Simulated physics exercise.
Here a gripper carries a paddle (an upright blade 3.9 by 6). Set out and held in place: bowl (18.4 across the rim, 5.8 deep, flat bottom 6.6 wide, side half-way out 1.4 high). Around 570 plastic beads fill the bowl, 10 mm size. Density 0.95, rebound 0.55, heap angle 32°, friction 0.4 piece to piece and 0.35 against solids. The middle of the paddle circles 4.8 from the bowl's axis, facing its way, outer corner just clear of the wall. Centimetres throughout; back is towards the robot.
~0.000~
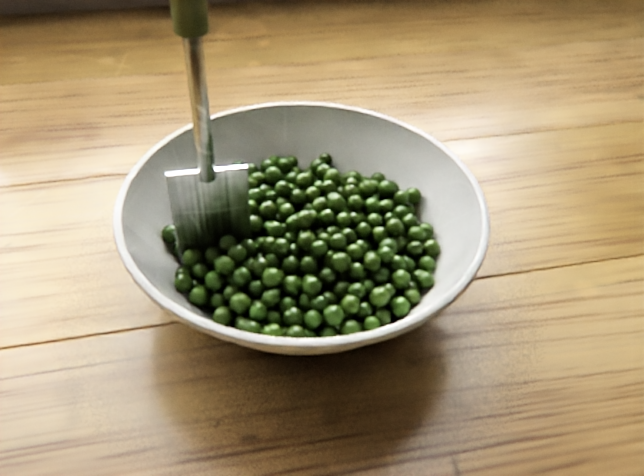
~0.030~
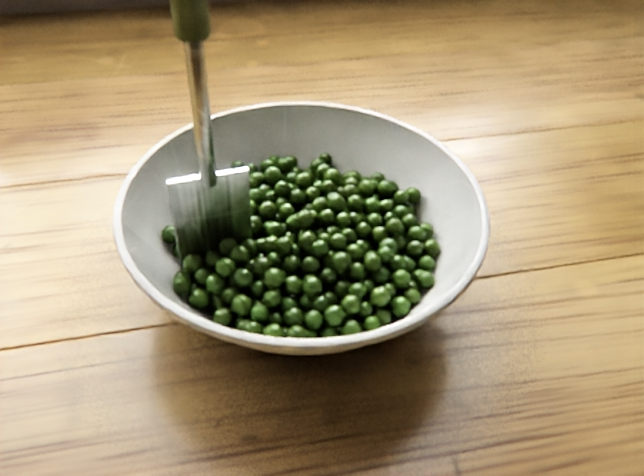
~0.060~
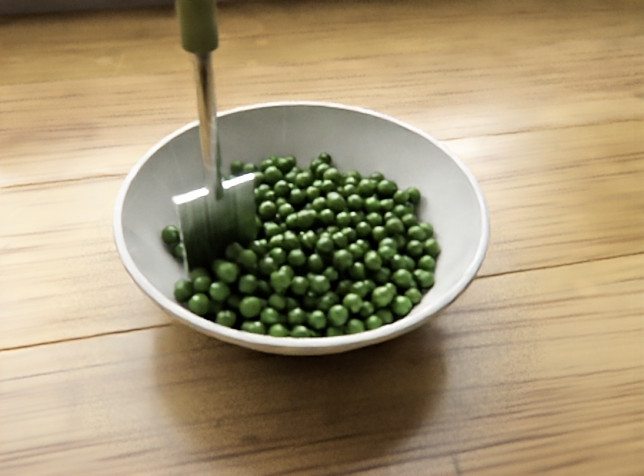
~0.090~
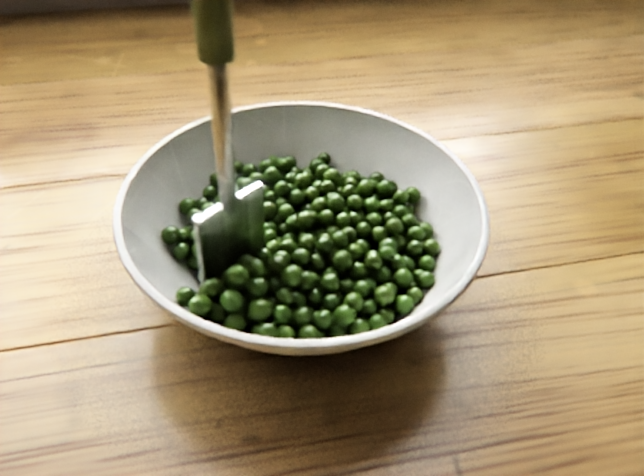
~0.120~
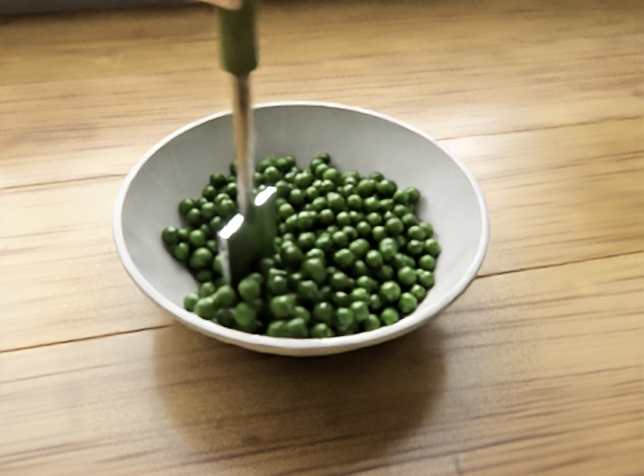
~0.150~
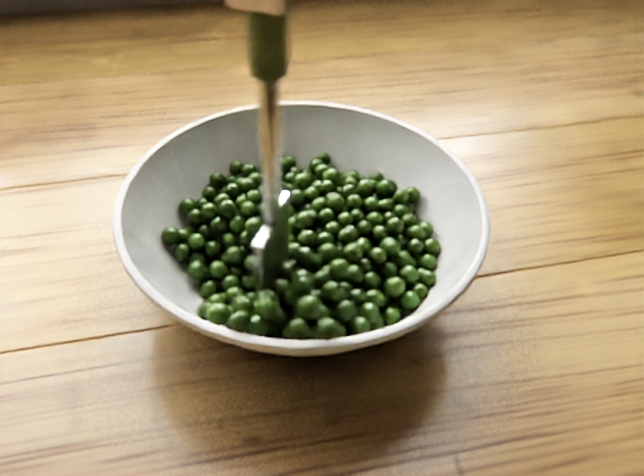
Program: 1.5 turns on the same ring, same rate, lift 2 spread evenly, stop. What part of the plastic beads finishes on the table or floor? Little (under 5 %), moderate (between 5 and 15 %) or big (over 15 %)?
On the table or floor the share is moderate, between 5 and 15 %.
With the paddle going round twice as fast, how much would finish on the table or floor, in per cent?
It would be near 25 per cent.
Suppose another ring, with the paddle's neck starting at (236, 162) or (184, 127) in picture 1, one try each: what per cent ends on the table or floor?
About 0 and 5 per cent.
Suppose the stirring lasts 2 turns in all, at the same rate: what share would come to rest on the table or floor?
Then about 10 per cent.
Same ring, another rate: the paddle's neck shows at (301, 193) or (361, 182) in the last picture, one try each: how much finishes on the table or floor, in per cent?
About 15 and 25 per cent.
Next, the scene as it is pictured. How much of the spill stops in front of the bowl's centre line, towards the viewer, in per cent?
Some 30 per cent.
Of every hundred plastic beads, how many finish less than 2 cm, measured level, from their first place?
About 45 per cent.
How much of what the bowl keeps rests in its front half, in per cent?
Roughly 50 per cent.
By 0.55 s, 249° round, highest piece 8 above the table; 540 in the bowl, 25 on the table or floor, 6 in flight or on the tool.
By 0.95 s, 77° round, highest piece 6 above the table; 518 in the bowl, 52 on the table or floor, 1 in flight or on the tool.
By 1.35 s, 180° round, highest piece 5 above the table; 518 in the bowl, 53 on the table or floor.
By 2.05 s, 180° round, highest piece 5 above the table; 518 in the bowl, 53 on the table or floor.
Final count, 518 in the bowl, 53 on the table or floor. That is 9 % on the table or floor.
